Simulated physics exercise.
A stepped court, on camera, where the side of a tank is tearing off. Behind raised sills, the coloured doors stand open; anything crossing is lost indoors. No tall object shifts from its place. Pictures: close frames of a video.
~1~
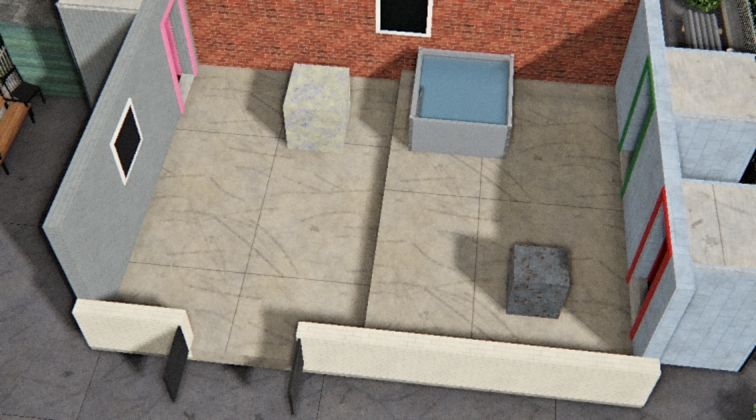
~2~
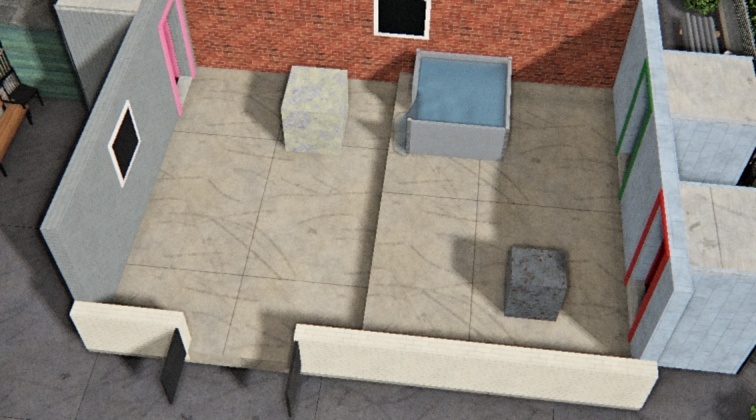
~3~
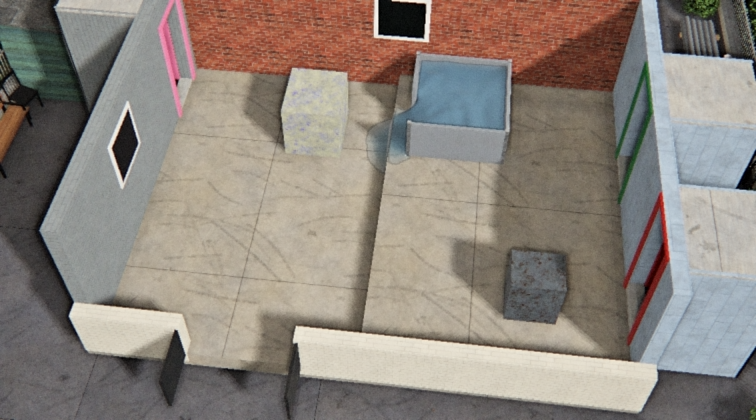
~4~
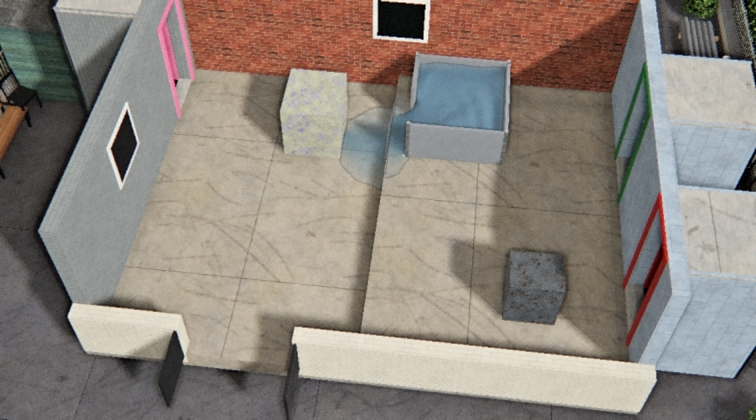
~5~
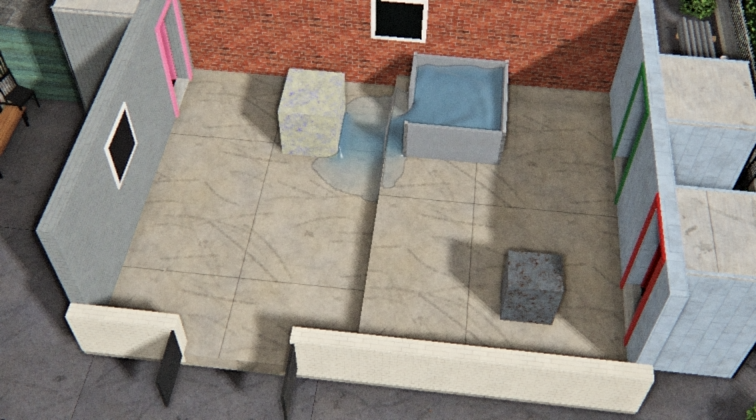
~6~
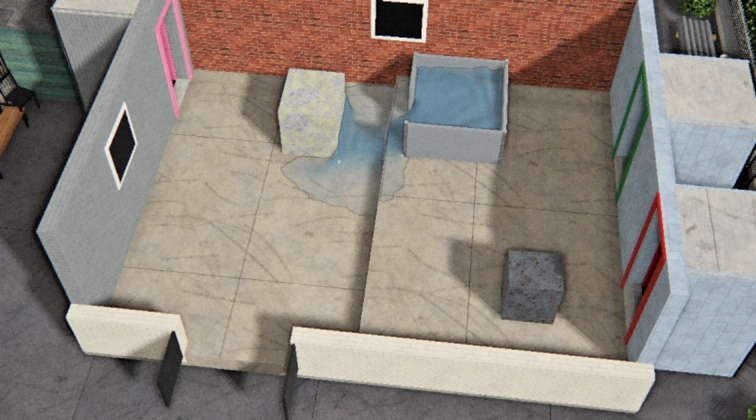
At the start, an open tank of still water stands against the brick wall of a walled court with coloured doorways. Water then pours from the tank's left side onto the paved floor, spreads left to the pale block, and fans forward around its front corner, while both blocks stay put.
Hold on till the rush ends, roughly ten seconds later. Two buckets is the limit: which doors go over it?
The green door gets two buckets or fewer. The red door gets two buckets or fewer. The pink door gets over two buckets.
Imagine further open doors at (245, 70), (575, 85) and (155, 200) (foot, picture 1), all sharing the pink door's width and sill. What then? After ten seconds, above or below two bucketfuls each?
First falls short, then falls short, then tops the limit.
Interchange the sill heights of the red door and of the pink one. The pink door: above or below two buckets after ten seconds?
My call is that pink misses the threshold.
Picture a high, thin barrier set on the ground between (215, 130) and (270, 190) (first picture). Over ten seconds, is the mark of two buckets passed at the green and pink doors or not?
The green one falls short of the threshold; the pink one exceeds the threshold.
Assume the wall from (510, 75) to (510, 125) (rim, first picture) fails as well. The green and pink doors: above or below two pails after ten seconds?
Door by door - green exceeds it; pink does not exceed it.
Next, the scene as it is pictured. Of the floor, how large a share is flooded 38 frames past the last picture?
50 %.
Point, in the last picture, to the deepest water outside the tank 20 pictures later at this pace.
Look close to (346, 145).
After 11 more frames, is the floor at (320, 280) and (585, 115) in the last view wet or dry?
The first spot is inundated and the second bone-dry.
A moment on, water covers 15 % of the floor; the green door not reached, the red door not reached, the pink door not reached.
Next, water covers 35 % of the floor; the green door not reached, the red door not reached, the pink door not reached.
Then, water covers 50 % of the floor; the green door not reached, the red door not reached, the pink door under two buckets in.
Later, water covers 50 % of the floor; the green door not reached, the red door not reached, the pink door over two buckets in.
In the end, water covers 55 % of the floor; the green door not reached, the red door not reached, the pink door far over two buckets in.
